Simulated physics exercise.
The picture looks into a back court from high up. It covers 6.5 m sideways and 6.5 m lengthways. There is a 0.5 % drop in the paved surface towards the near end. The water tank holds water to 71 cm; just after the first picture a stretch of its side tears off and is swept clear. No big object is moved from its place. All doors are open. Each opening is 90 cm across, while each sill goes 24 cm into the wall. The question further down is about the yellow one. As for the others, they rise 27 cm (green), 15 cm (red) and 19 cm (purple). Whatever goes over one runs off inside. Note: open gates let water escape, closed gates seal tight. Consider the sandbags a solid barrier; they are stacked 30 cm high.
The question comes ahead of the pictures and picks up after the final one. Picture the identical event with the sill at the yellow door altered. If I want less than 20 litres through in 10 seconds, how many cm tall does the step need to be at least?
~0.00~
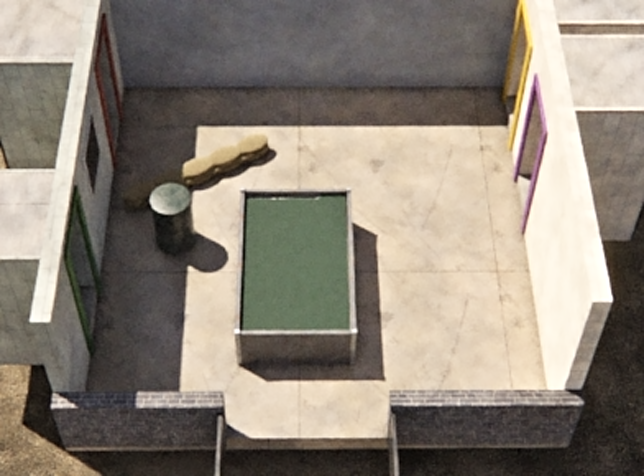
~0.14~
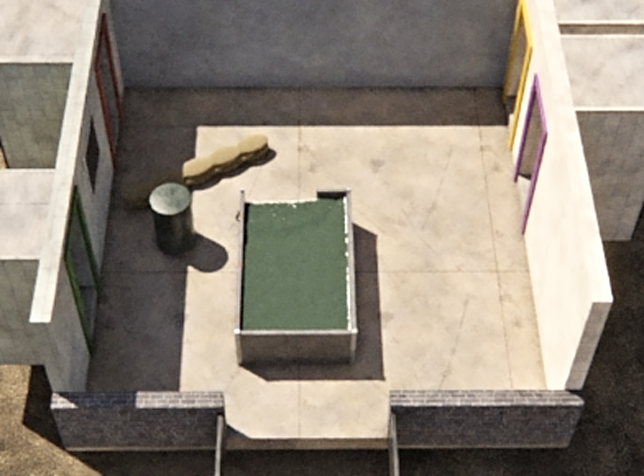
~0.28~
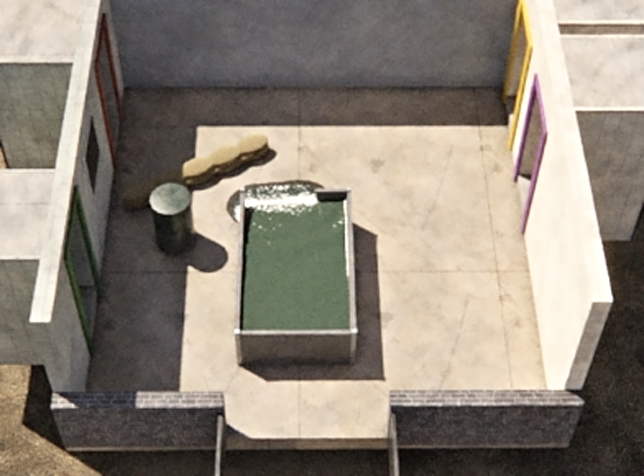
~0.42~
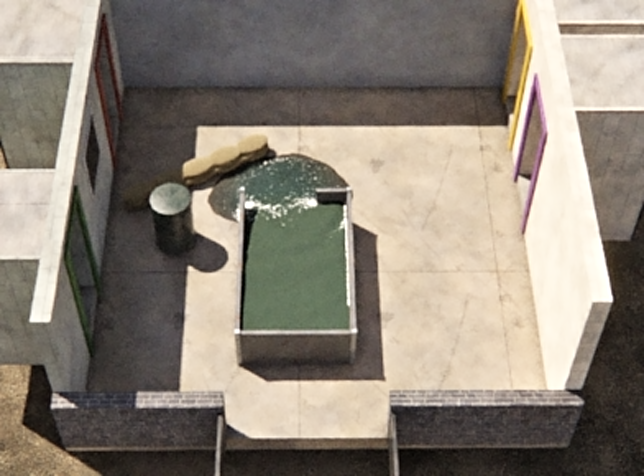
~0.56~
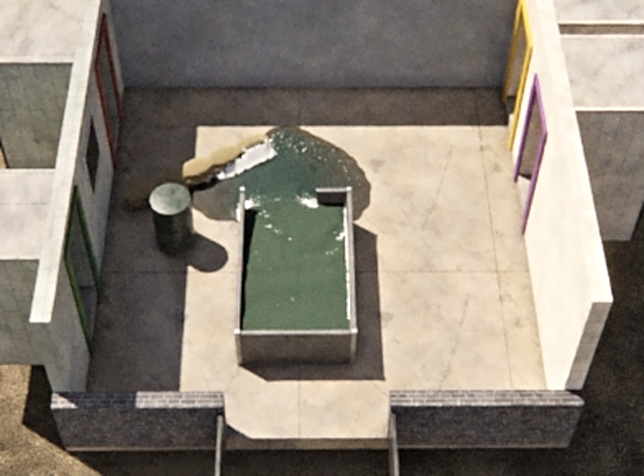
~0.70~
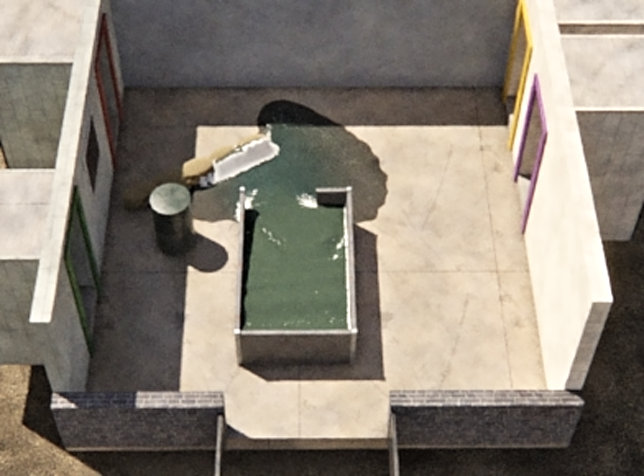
You would need about 23 cm.
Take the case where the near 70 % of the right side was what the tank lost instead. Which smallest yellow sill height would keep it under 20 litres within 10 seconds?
At least roughly 11.5 centimetres tall.
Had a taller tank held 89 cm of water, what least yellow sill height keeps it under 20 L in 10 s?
You'd need a step of close to 29 cm.
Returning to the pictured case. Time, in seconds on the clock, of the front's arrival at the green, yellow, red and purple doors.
Green: 2.4 s; yellow: 2.4 s; red: 2.6 s; purple: 3.2 s.
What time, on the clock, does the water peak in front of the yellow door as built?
Peak: Close to 3.4 s.
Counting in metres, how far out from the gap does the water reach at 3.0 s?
About 4.8 m.
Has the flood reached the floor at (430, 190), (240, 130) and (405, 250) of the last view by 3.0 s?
So the three spots come out spared, swamped, spared, in that order.
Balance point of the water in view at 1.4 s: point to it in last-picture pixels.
The water's centre is at about (289, 244).
After 1.4 s water covers 20 % of the floor, deepest (44 cm) near (249, 166); it has not reached the yellow door.
After 3.0 s water covers 40 % of the floor, deepest (34 cm) near (492, 87); 25 cm at the yellow door, 4 litres in over its 20 cm sill.
After 10.0 s water covers 95 % of the floor, deepest (12 cm) near (513, 421); 8 cm at the yellow door, 38 litres in over its 20 cm sill.
At the yellow door as built, the water arrived by 2.5 s and peaked near 27 cm at 3.4 s.
With a sill of 18.5 cm, 52 litres would have come in within the 10 s; with 29 cm, 2 litres. So under 20 litres takes about 23 cm.
